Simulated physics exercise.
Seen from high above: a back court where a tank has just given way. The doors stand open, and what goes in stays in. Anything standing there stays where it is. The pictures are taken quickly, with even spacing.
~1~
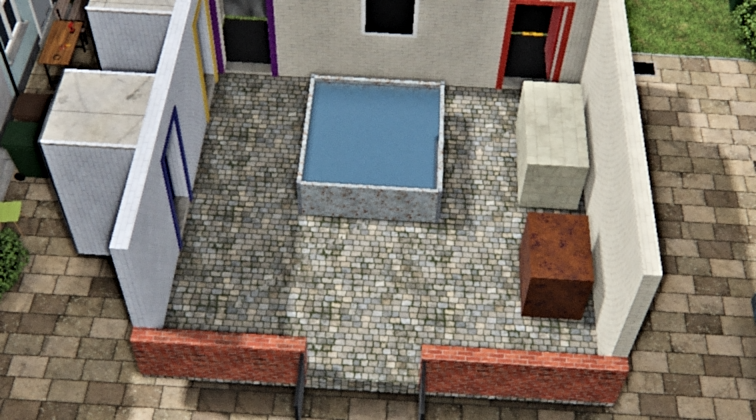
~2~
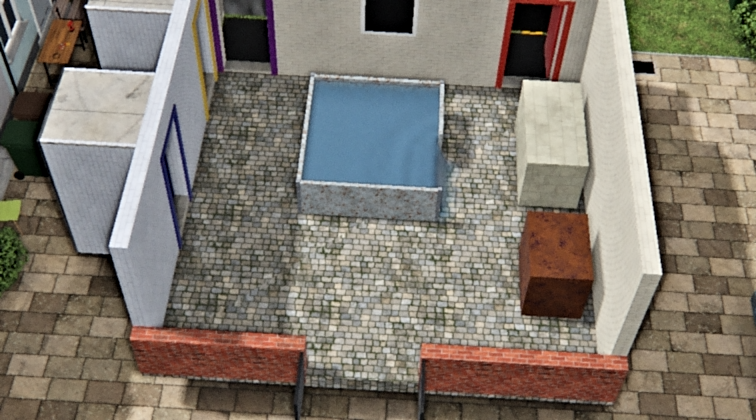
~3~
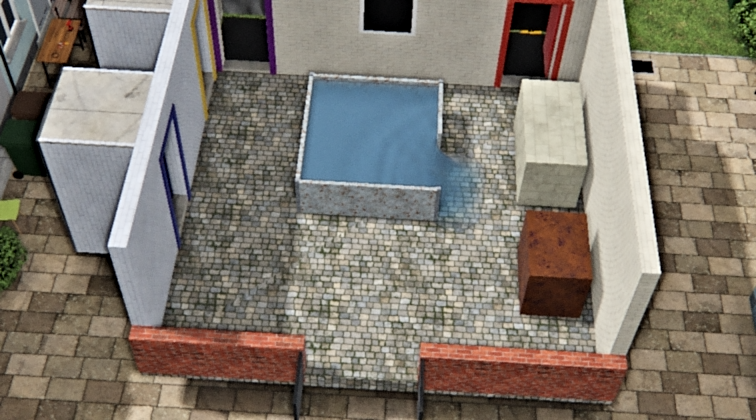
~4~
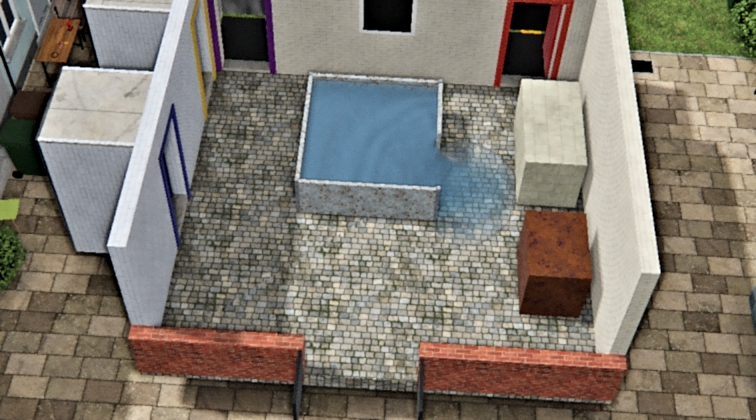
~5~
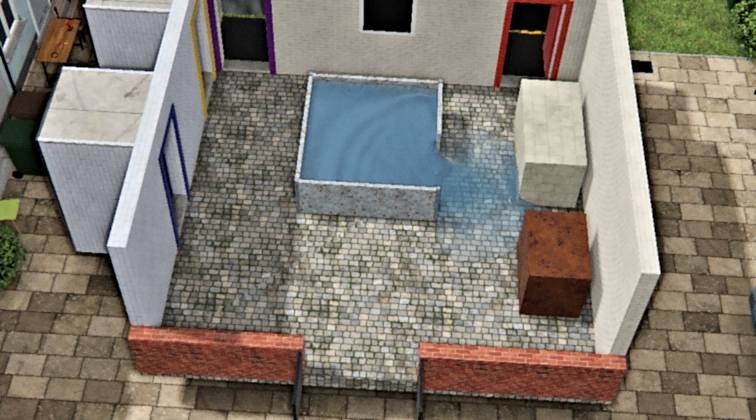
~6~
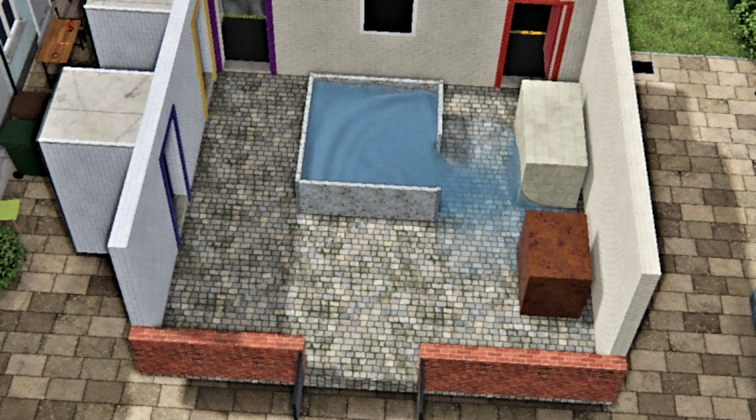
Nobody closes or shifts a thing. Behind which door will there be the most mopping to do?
The red door.
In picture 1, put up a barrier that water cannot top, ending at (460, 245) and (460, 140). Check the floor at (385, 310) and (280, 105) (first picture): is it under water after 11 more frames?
First spot soaking, second spot unflooded.
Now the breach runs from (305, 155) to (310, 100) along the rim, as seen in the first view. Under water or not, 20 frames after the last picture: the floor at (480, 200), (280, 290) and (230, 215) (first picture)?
The first spot is left untouched, the second soaked through, the third soaked through.
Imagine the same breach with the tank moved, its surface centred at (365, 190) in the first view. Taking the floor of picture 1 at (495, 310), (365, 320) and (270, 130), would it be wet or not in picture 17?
In the order given: Wetted, not reached and not reached.
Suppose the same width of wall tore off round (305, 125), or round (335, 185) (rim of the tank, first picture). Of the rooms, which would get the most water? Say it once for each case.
Result per case, in order: The door marked purple / the purple one.
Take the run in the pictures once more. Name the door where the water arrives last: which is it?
Answer: The blue-painted one.
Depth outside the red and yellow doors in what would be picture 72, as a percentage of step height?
Depth ratios, approx.: 130 and 50 percent.
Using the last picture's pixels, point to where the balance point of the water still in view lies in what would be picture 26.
Point: (437, 187).
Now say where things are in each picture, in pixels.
The first picture shows the water tank at (374, 134) is whole and still.
In the second picture, the front is at (449, 163), out from the gap at (437, 180).
In the third picture, water pours out at (435, 181) and has run to (475, 164).
In the fourth picture, water pours out at (435, 182) and has run to (508, 171).
In the fifth picture, water pours out at (435, 182) and has run to a hidden place.
In the sixth picture, the front is at a hidden place, out from the gap at (435, 183).
A moment on, water covers 20 % of the floor; yellow door not reached, blue door not reached, purple door not reached, red door wet at the sill, nothing in.
Next, water covers 30 % of the floor; yellow door not reached, blue door not reached, purple door not reached, red door some in.
Then, water covers 50 % of the floor; yellow door not reached, blue door not reached, purple door wet at the sill, nothing in, red door a lot in.
Later, water covers 80 % of the floor; yellow door wet at the sill, nothing in, blue door wet at the sill, nothing in, purple door a trickle in, red door a lot in.
In the end, water covers 95 % of the floor; yellow door wet at the sill, nothing in, blue door wet at the sill, nothing in, purple door some in, red door a lot in; the red door has let in the most.
